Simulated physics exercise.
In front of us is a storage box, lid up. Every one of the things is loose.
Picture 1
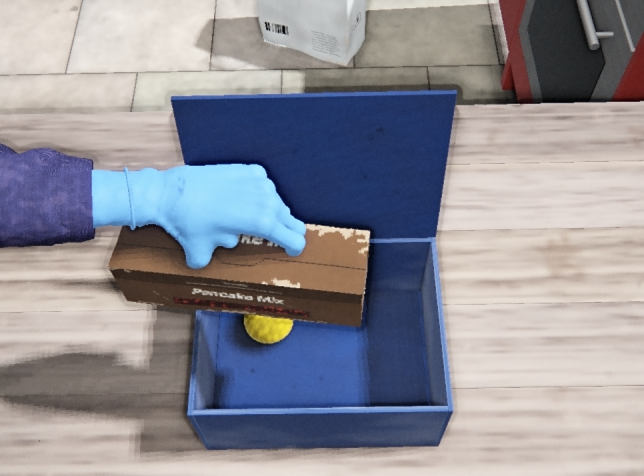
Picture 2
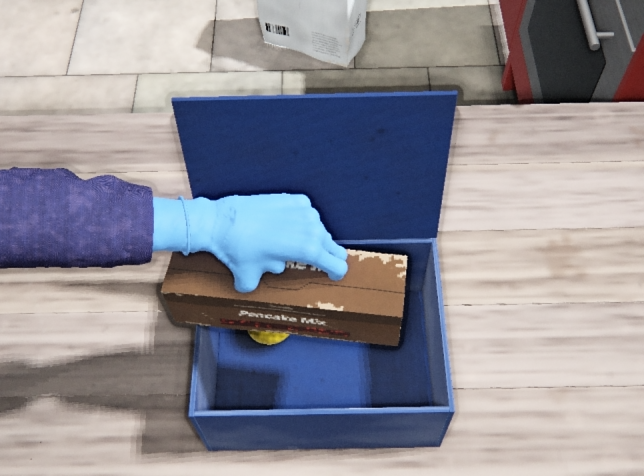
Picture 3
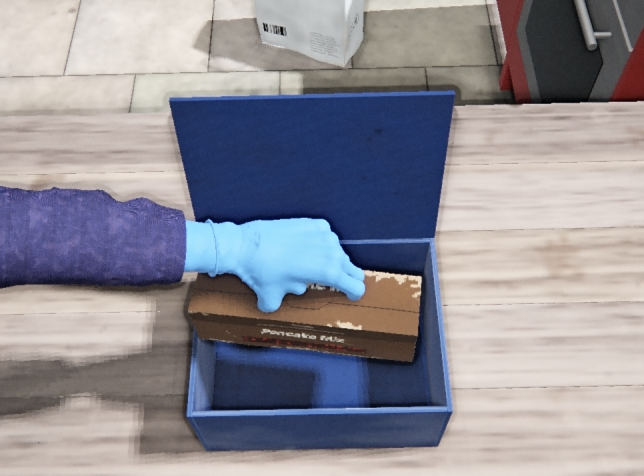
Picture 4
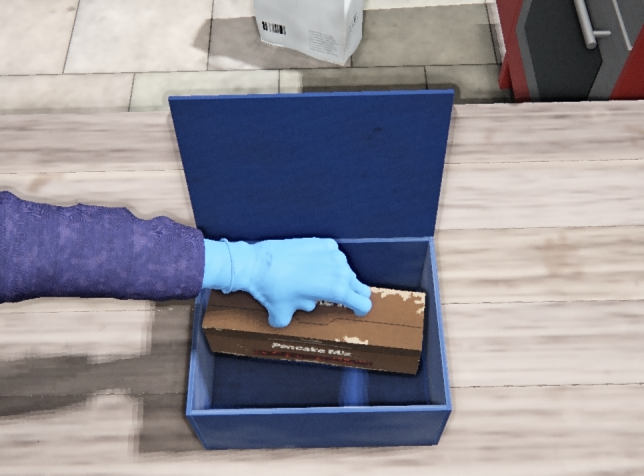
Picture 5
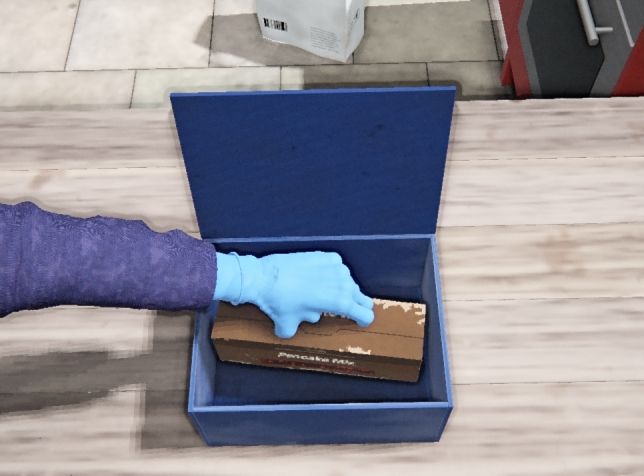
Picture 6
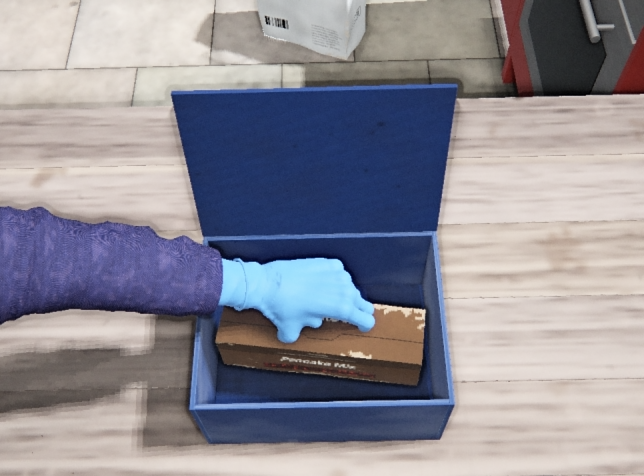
A blue open storage box sits on a pale wooden surface, seen from above and in front by a nearly still camera. A yellow ball lies inside, with a white bag on the tiled floor behind and a red and dark grey unit at upper right. A blue-gloved hand in a purple sleeve lowers a brown pancake mix carton rightward into the box, covering the ball, then stays over it.
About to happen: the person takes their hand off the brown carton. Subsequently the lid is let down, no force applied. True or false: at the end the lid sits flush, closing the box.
True.
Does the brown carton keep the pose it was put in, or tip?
Once everything settles, the brown carton keeps its original angle.
Then, 1.20 s on from there, lid starting down; brown carton shifted a little near (308, 361); yellow apple shifted about its own width.
Then, 1.80 s on from there, lid 36° above the rim; brown carton shifted a little near (308, 361); yellow apple shifted about its own width.
In the end, lid shut; moved from the start, brown carton; yellow apple unmoved. At the end, from the last picture's camera, brown carton near (308, 361).
